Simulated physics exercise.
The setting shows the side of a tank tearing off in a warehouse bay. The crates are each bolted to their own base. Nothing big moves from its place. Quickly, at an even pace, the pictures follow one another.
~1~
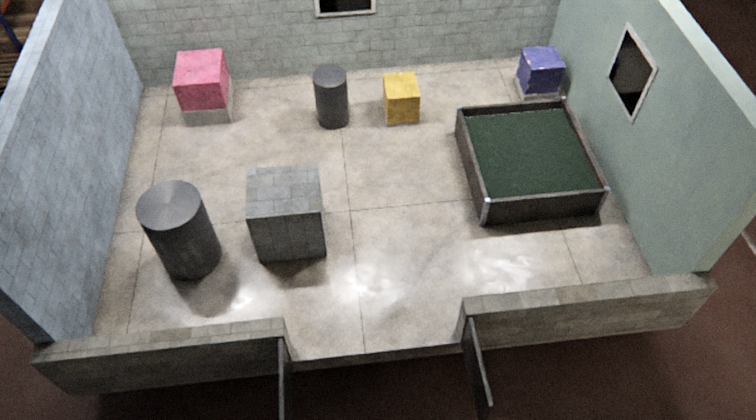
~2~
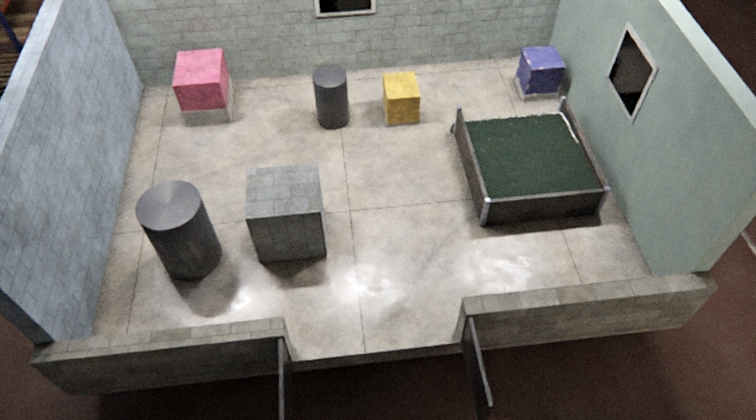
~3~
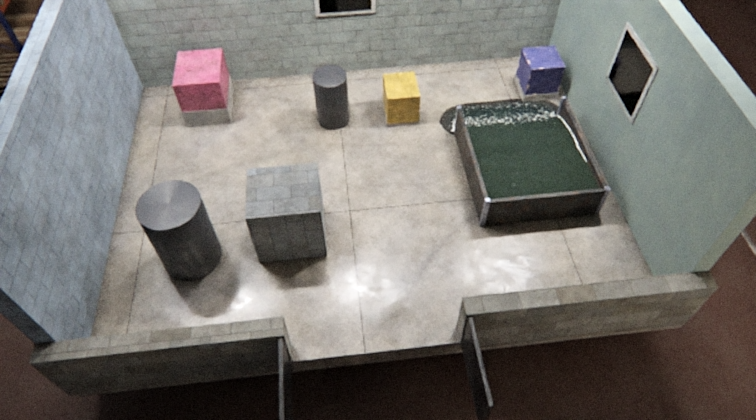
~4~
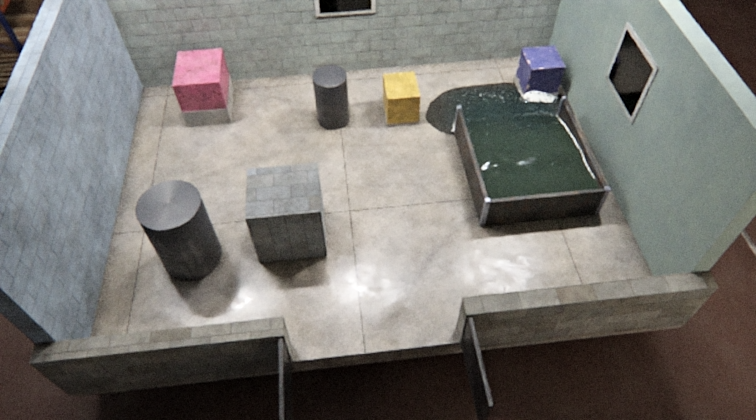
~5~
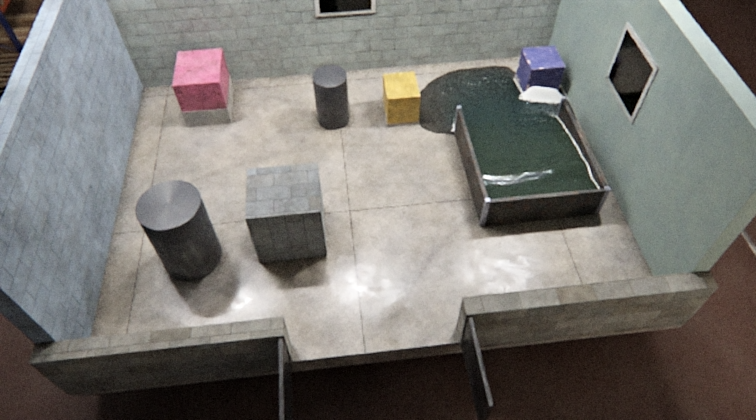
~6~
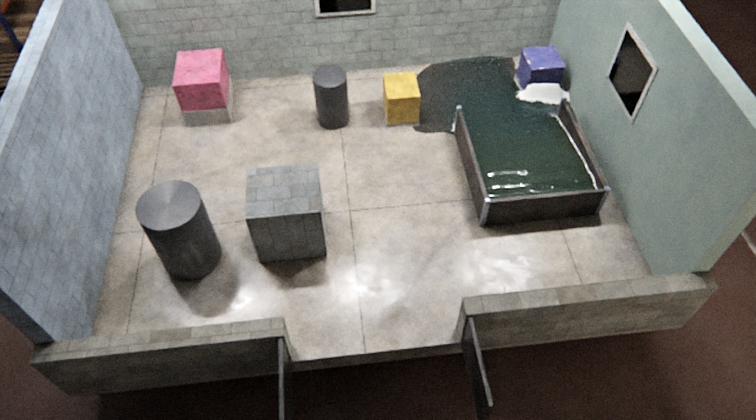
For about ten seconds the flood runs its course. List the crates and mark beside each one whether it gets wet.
Pink crate - stays dry; yellow crate - gets wet; blue crate - gets wet.
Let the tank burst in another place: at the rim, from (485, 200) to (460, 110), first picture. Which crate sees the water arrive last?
My pick is the blue crate.
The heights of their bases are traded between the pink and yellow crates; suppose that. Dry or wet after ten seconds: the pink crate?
The pink one gets flooded.
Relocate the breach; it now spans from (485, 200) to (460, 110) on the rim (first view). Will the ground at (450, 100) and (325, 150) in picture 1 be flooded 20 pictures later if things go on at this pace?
Going point by point, the first is high and dry and the second is waterlogged.
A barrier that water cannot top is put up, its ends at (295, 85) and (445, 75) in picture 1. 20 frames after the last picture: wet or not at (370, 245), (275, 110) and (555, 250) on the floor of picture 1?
As listed: Not flooded, under water, dry.
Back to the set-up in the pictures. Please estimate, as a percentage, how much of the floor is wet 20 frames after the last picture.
Near 35 in a hundred.
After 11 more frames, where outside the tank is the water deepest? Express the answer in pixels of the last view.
Close to (545, 57).
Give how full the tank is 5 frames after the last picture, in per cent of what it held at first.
Roughly 54 per cent.
A moment on, water covers 15 % of the floor; the pink crate not reached, the yellow crate water round its plinth, the blue crate water round its plinth.
Next, water covers 20 % of the floor; the pink crate not reached, the yellow crate water round its plinth, the blue crate water round its plinth.
Then, water covers 35 % of the floor; the pink crate water round its plinth, the yellow crate water round its plinth, the blue crate water round its plinth.
Later, water covers 75 % of the floor; the pink crate water round its plinth, the yellow crate water round its plinth, the blue crate water round its plinth.
In the end, water covers 95 % of the floor; the pink crate stayed above the water, the yellow crate was topped, the blue crate was topped.
